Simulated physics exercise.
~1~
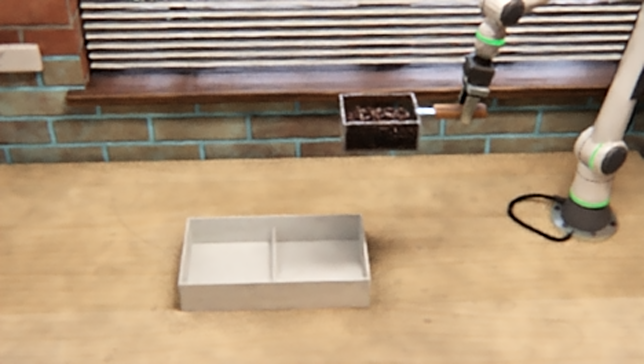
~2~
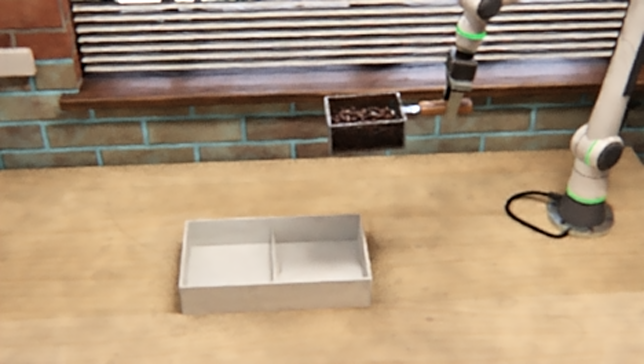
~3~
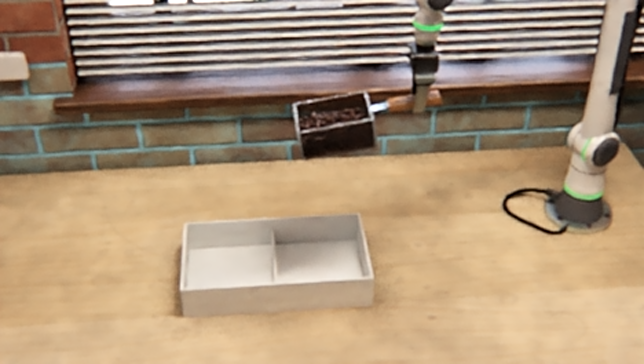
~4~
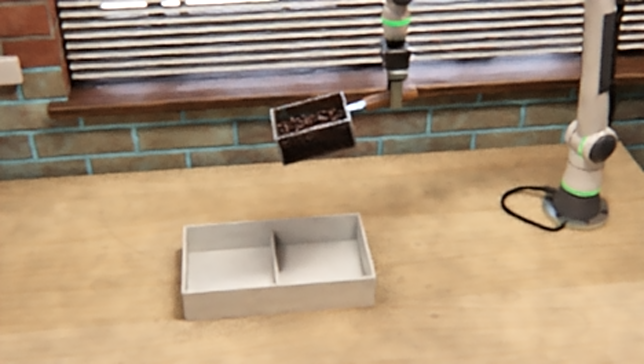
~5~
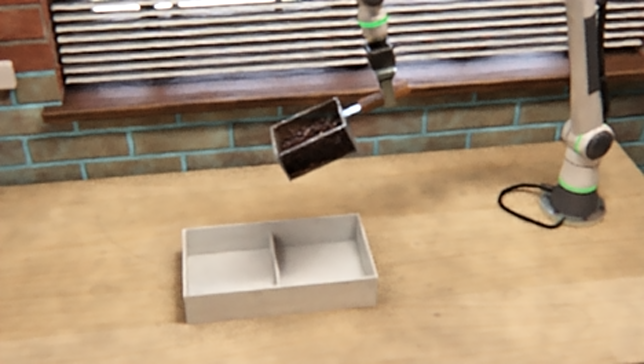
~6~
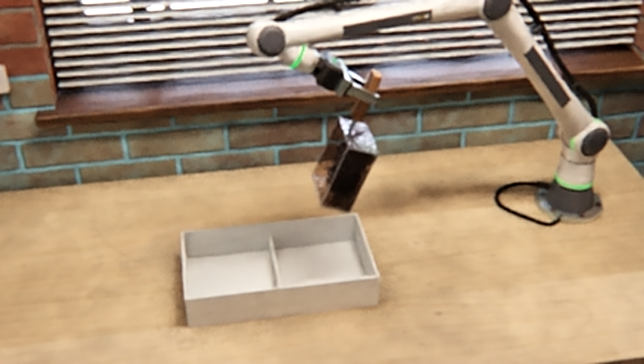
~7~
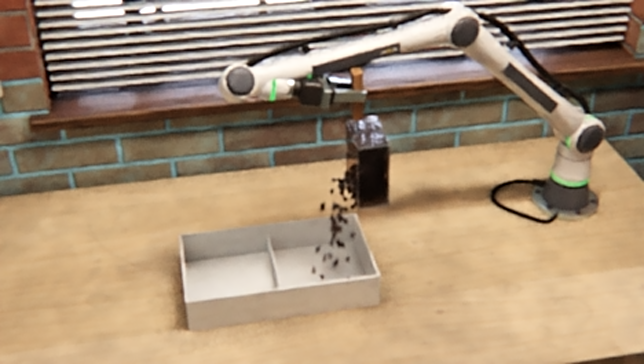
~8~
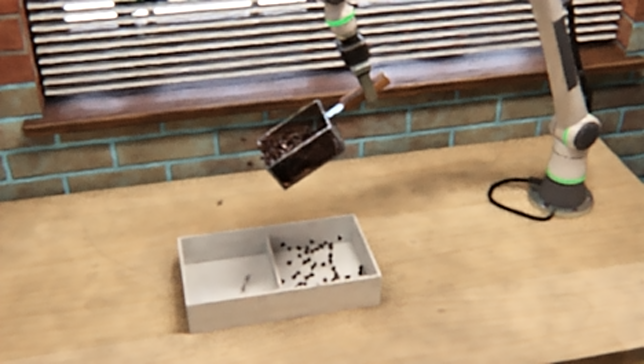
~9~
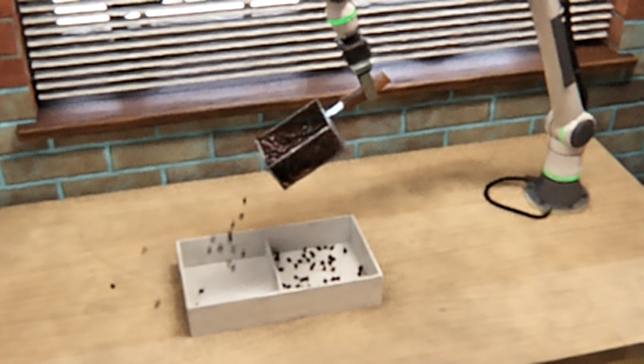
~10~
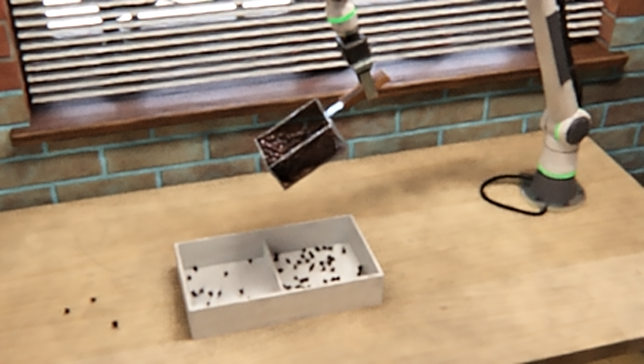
Robot arm carrying a box of dark beans left and tipping it twice over a divided crate, leaving a few spilled outside.
